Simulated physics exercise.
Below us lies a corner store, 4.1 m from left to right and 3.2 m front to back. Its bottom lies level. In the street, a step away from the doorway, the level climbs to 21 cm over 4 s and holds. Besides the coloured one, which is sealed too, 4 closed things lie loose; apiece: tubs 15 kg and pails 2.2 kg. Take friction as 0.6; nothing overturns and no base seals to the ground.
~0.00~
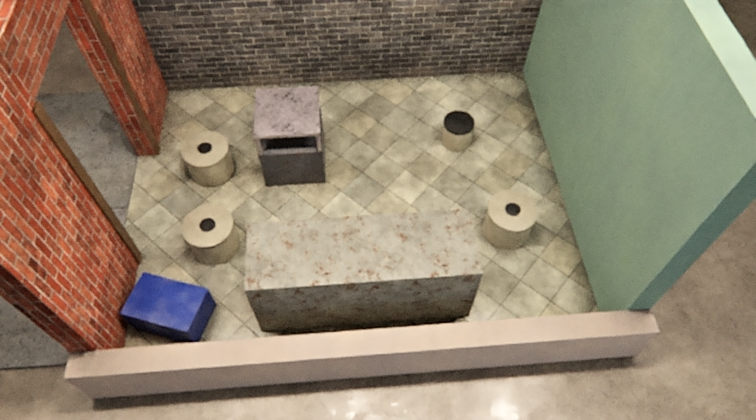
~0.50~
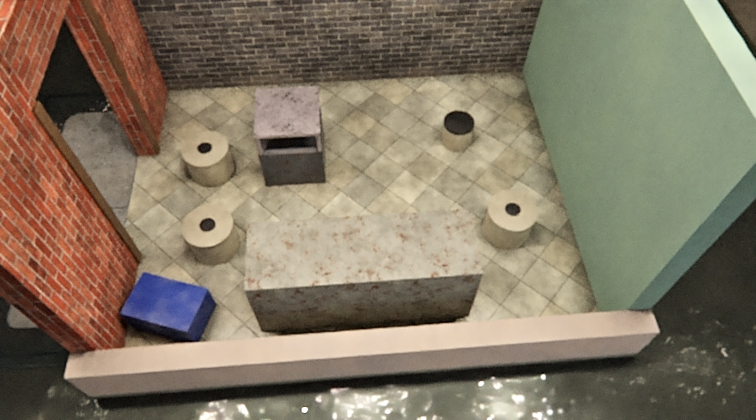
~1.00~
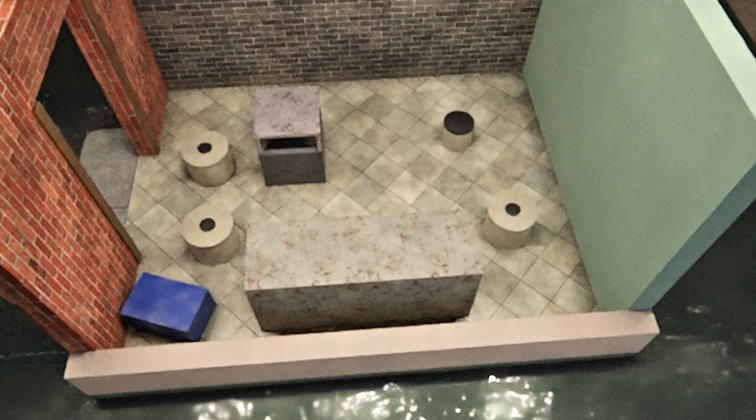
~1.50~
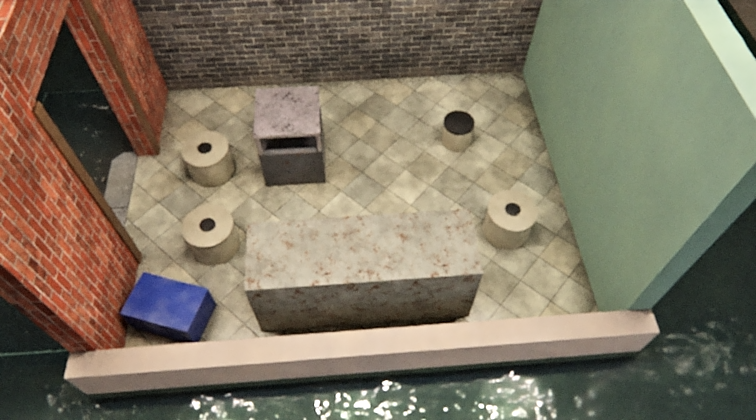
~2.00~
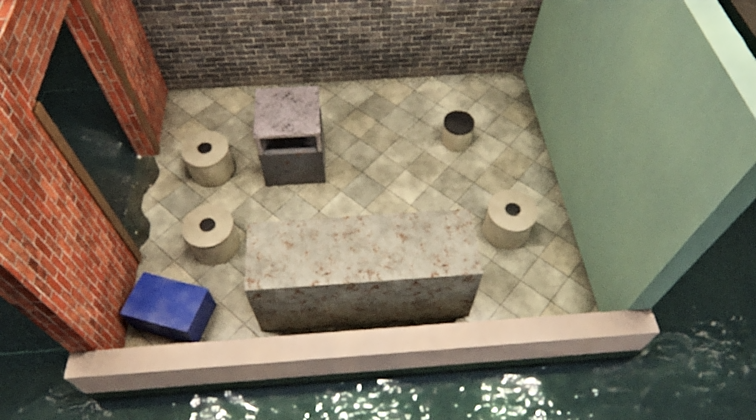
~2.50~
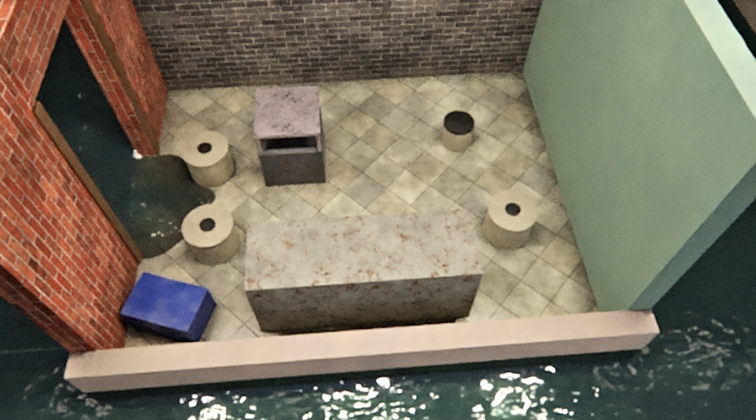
Dark water spread over the ground outside a small walled store seen from above, then crept through the left doorway onto the tiled floor, while the blue crate and round tubs stayed put.
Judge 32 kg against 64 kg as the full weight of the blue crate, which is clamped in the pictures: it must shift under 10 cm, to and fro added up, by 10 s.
Verdict: The smaller load will do.
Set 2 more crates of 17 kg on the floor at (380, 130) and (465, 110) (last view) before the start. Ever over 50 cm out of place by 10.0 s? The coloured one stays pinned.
In that order: Under, more.
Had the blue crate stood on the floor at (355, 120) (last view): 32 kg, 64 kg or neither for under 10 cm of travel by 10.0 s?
The smaller is enough.
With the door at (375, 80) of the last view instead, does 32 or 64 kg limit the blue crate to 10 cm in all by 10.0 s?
In that case the lower weight is enough.
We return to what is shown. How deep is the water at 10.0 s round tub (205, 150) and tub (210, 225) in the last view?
About 8 and 10 cm.
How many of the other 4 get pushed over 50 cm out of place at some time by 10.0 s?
4 of them.
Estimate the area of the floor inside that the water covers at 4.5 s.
Some 5.0 m2.
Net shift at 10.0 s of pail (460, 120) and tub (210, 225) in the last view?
In that order: 60 cm, 50 cm.
After 3.5 s the blue crate would be 0 cm from its start with 32 kg and 0 cm from its start with 64 kg; 0 cm of water round it then.
After 4.5 s the blue crate would be 0 cm from its start with 32 kg and 0 cm from its start with 64 kg; 3 cm of water round it then.
After 7.0 s the blue crate would be 0 cm from its start with 32 kg and 0 cm from its start with 64 kg; 7 cm of water round it then.
After 10.0 s the blue crate would be 1 cm from its start with 32 kg and 0 cm from its start with 64 kg; 9 cm of water round it then.
